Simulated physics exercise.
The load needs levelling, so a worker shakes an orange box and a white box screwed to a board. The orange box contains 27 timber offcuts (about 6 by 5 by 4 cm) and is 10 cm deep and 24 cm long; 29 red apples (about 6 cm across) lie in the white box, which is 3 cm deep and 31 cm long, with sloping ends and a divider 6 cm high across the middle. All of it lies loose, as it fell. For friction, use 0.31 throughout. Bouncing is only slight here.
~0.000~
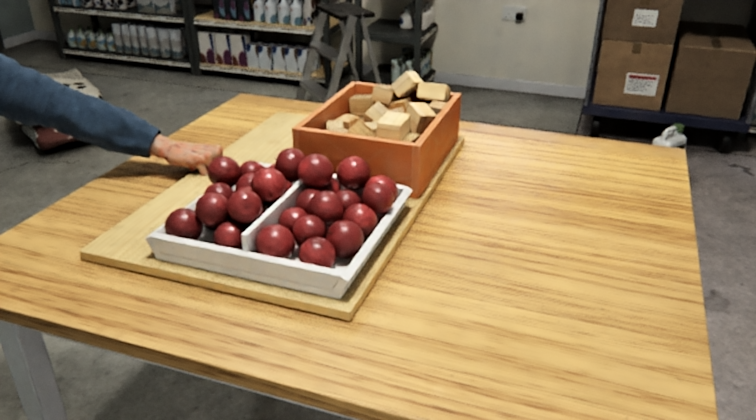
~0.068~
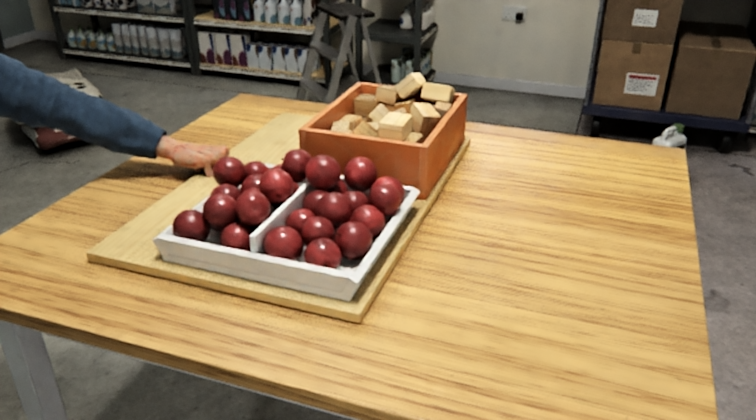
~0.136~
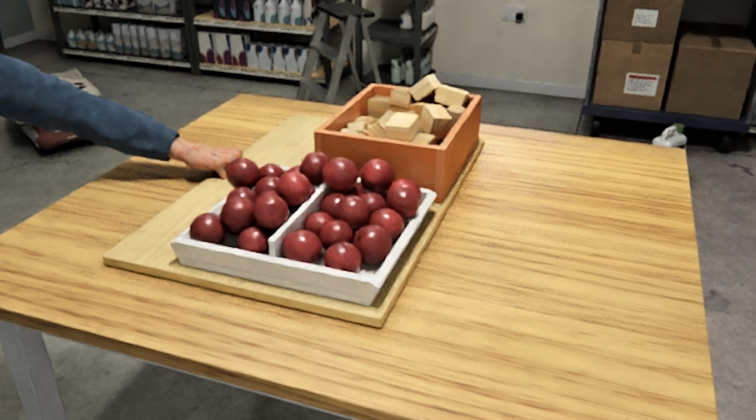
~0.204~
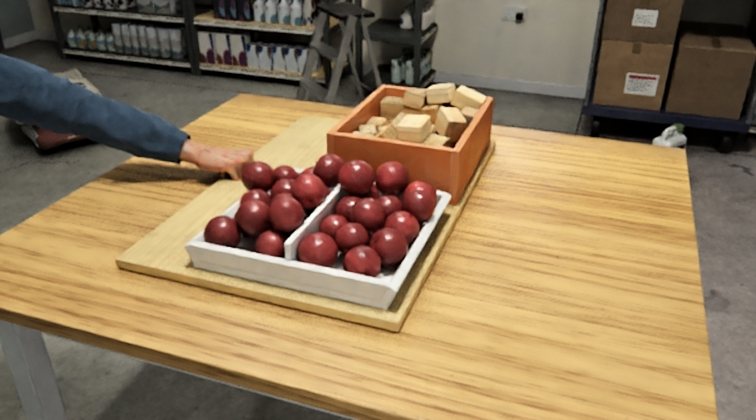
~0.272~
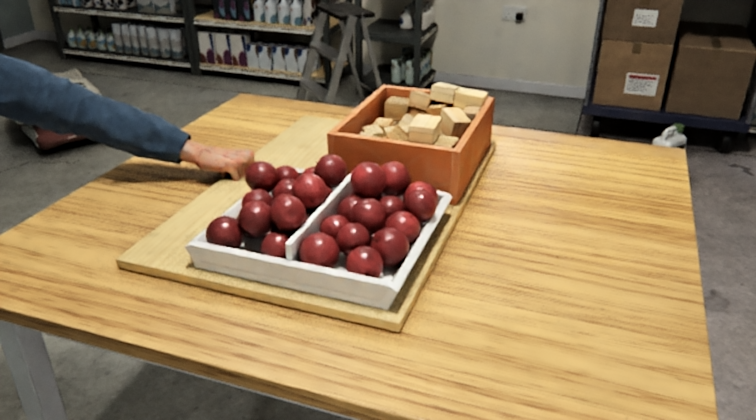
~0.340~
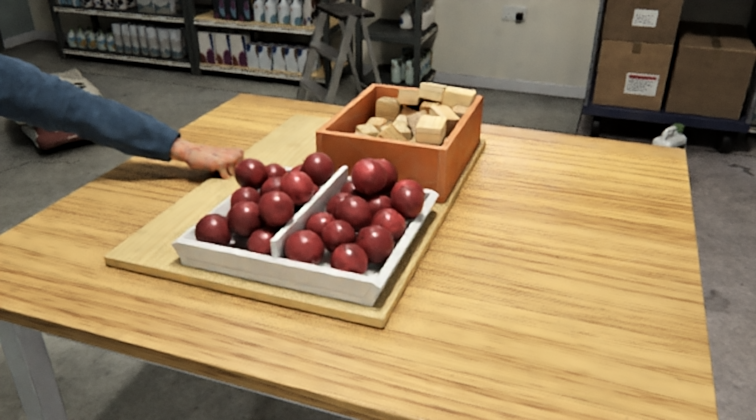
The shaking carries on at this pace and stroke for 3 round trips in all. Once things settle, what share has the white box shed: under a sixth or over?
Honestly, it fails to lose a sixth.
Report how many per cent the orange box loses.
For the orange box, roughly 0 percent.
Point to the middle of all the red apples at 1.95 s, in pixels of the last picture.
Near (274, 205).
After 0.60 s, 0 of 27 out of the orange box and 0 of 29 out of the white box.
After 0.92 s, 0 of 27 out of the orange box and 2 of 29 out of the white box.
After 1.37 s, 0 of 27 out of the orange box and 2 of 29 out of the white box.
When it is over (at 1.95 s), 0 of 27 out of the orange box and 2 of 29 out of the white box. Asked share, 2 of 29, 7 per cent.
